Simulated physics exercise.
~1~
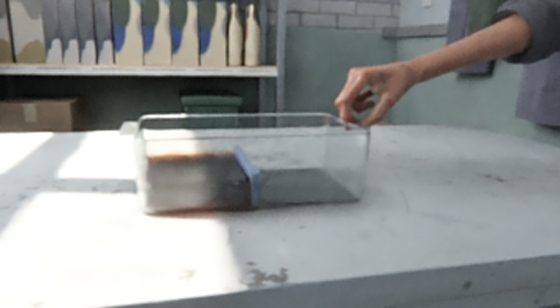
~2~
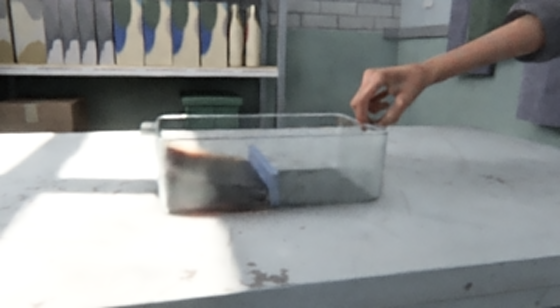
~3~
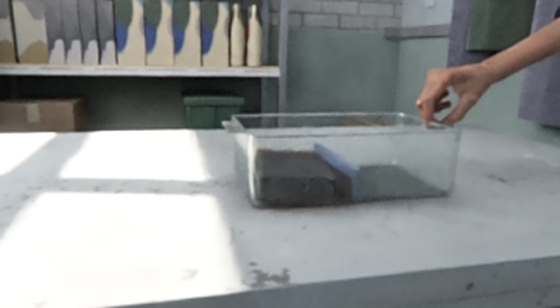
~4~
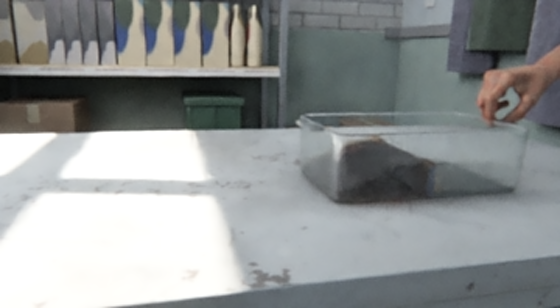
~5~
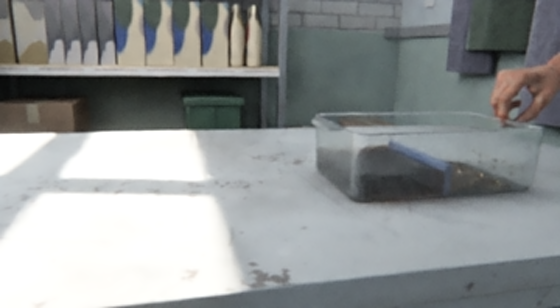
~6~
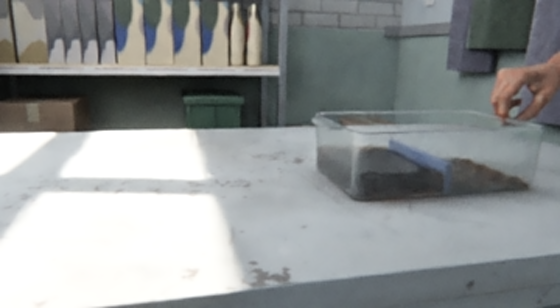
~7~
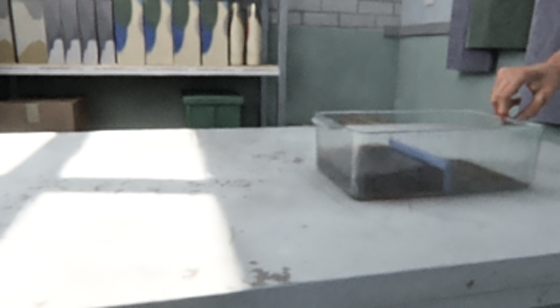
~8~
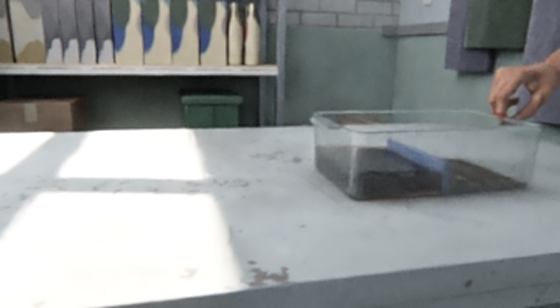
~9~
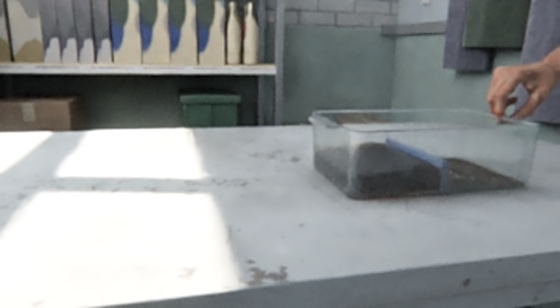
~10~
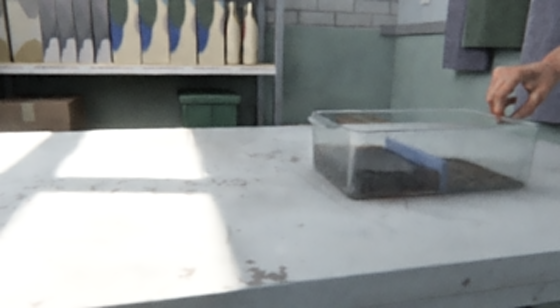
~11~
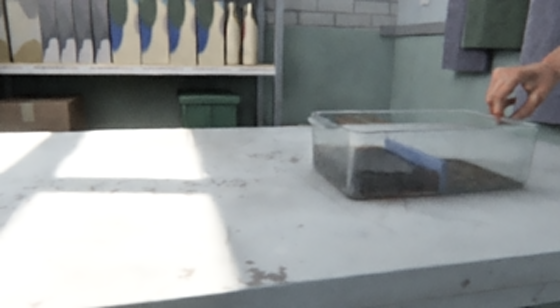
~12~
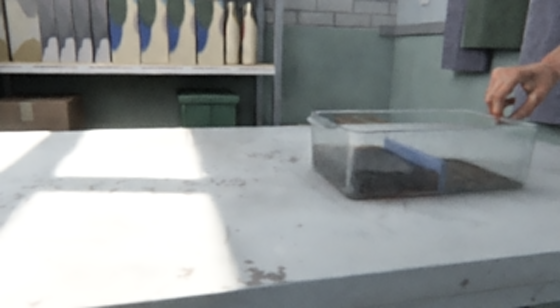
A hand gripped the rim of a clear oblong tub with a blue divider and dark liquid inside, and pulled it right across a pale tabletop. The liquid sloshed about, then settled, mostly left of the divider, with the hand still holding the rim.
